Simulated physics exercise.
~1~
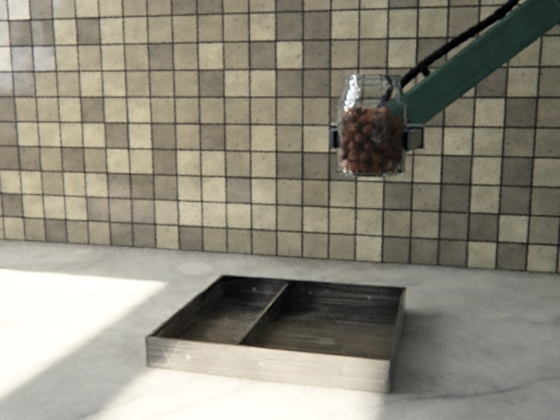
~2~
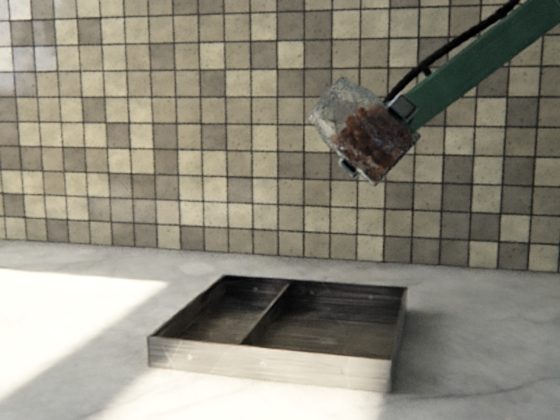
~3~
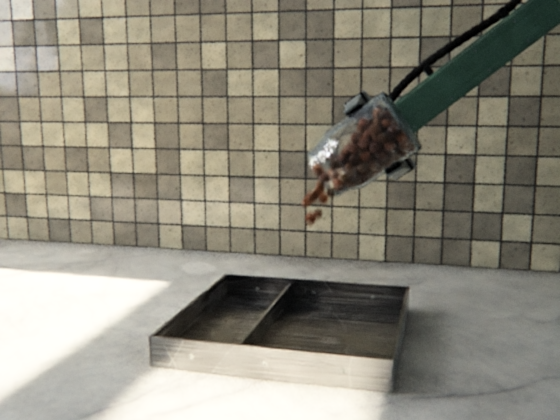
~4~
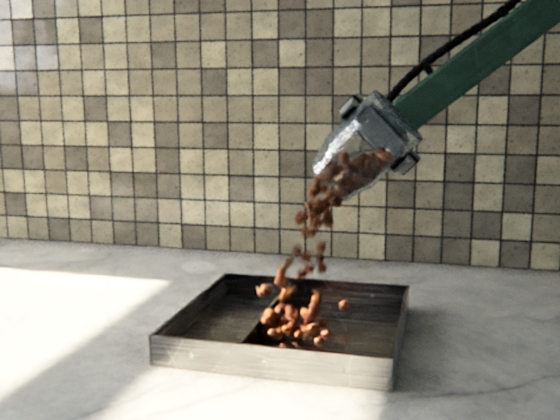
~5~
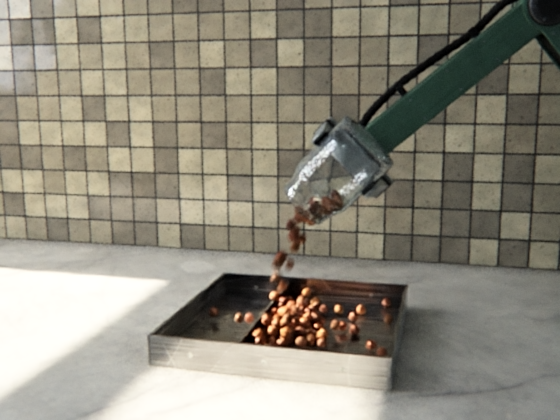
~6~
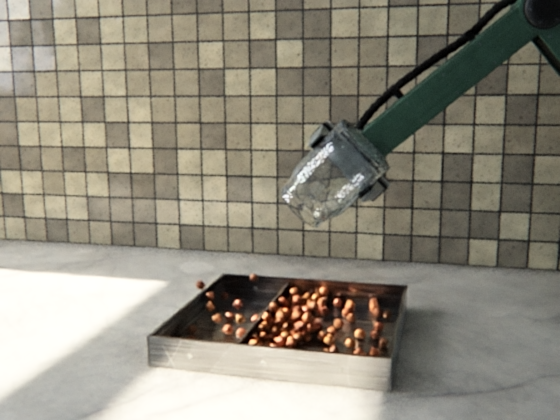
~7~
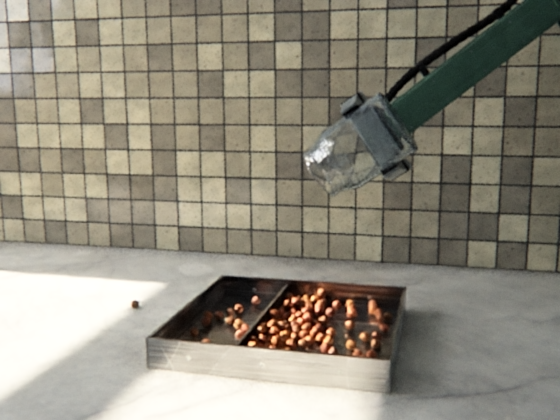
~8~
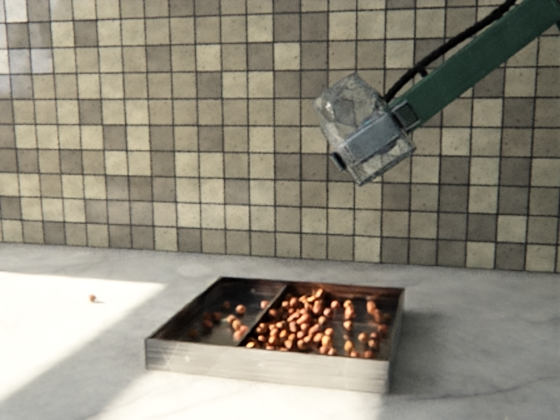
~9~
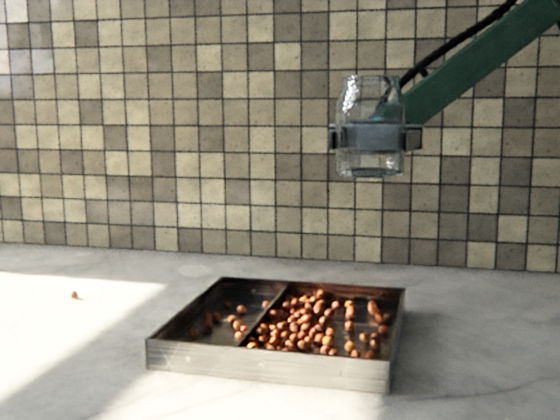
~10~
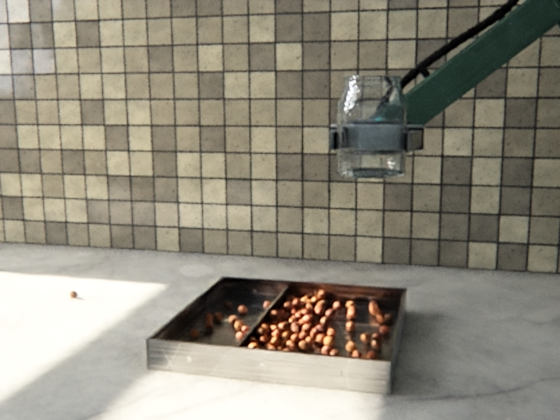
At first, a green robotic arm holds a clear jar of hazelnuts upright above a shallow metal tray, divided by a cross wall, on a marble surface before a tiled wall. The arm tips the jar to the left until its mouth points downward, and the nuts begin to spill out. They pour into the tray, bouncing and spreading across both parts until the jar is empty. One nut hops out and rolls away to the left. The arm then turns the jar back upright, leaving most nuts in the right part, a few in the left, and one on the surface.
